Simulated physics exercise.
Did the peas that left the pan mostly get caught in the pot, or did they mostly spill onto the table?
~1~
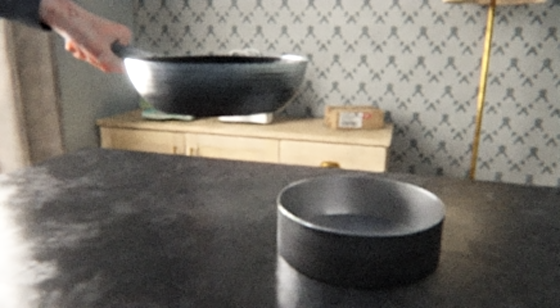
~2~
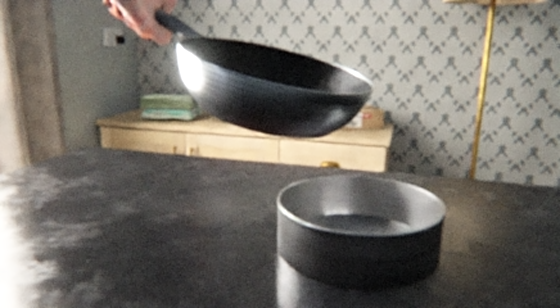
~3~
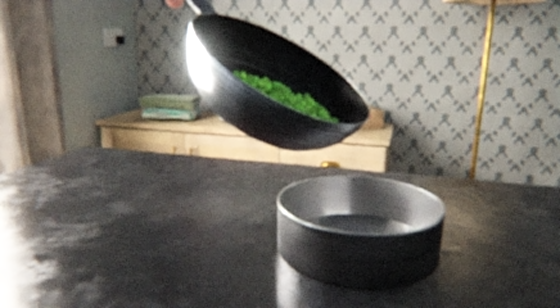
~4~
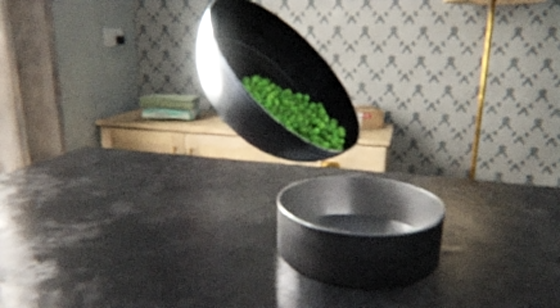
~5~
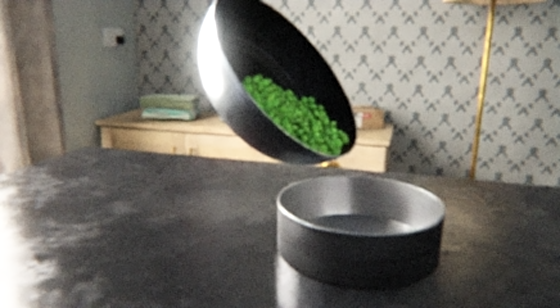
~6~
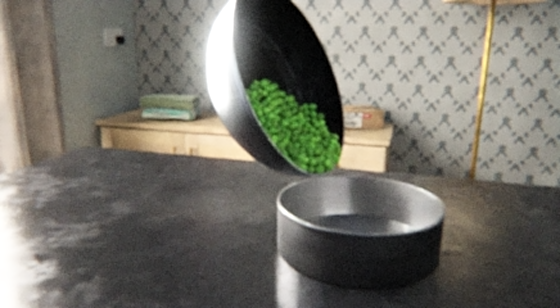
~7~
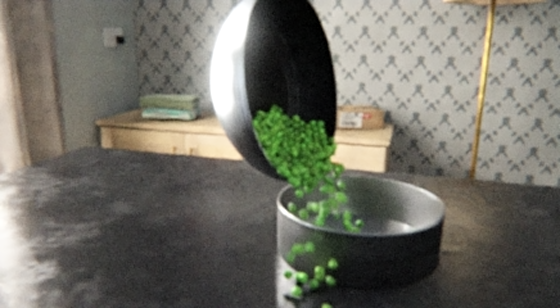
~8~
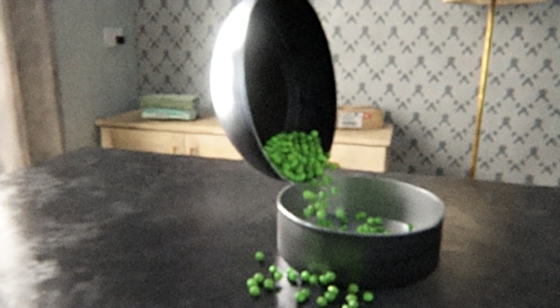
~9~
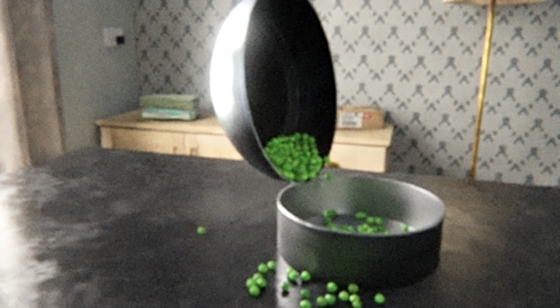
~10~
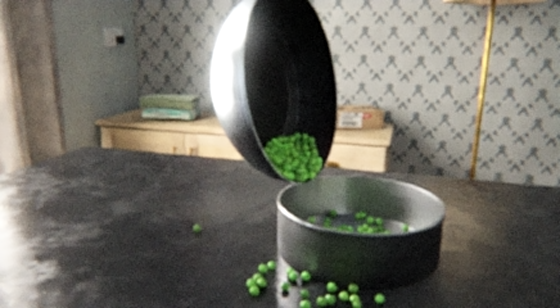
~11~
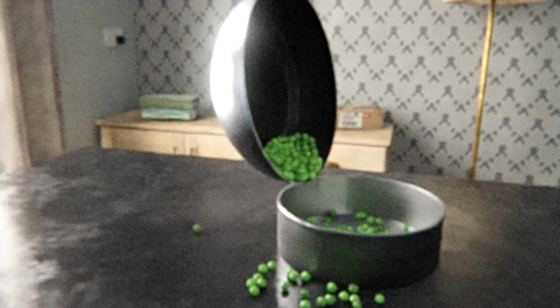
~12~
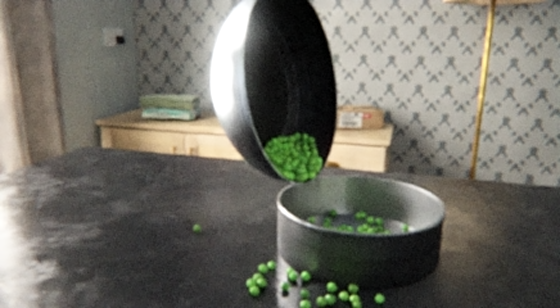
They mostly got caught in the pot. Only a small share of the peas ended up scattered on the table.
Bright green peas slid down a dark pan as a hand moved it right and tipped it steeply over a round pot on a dark table. Some dropped into the pot, a few scattered on the tabletop, and a clump stayed in the pan.
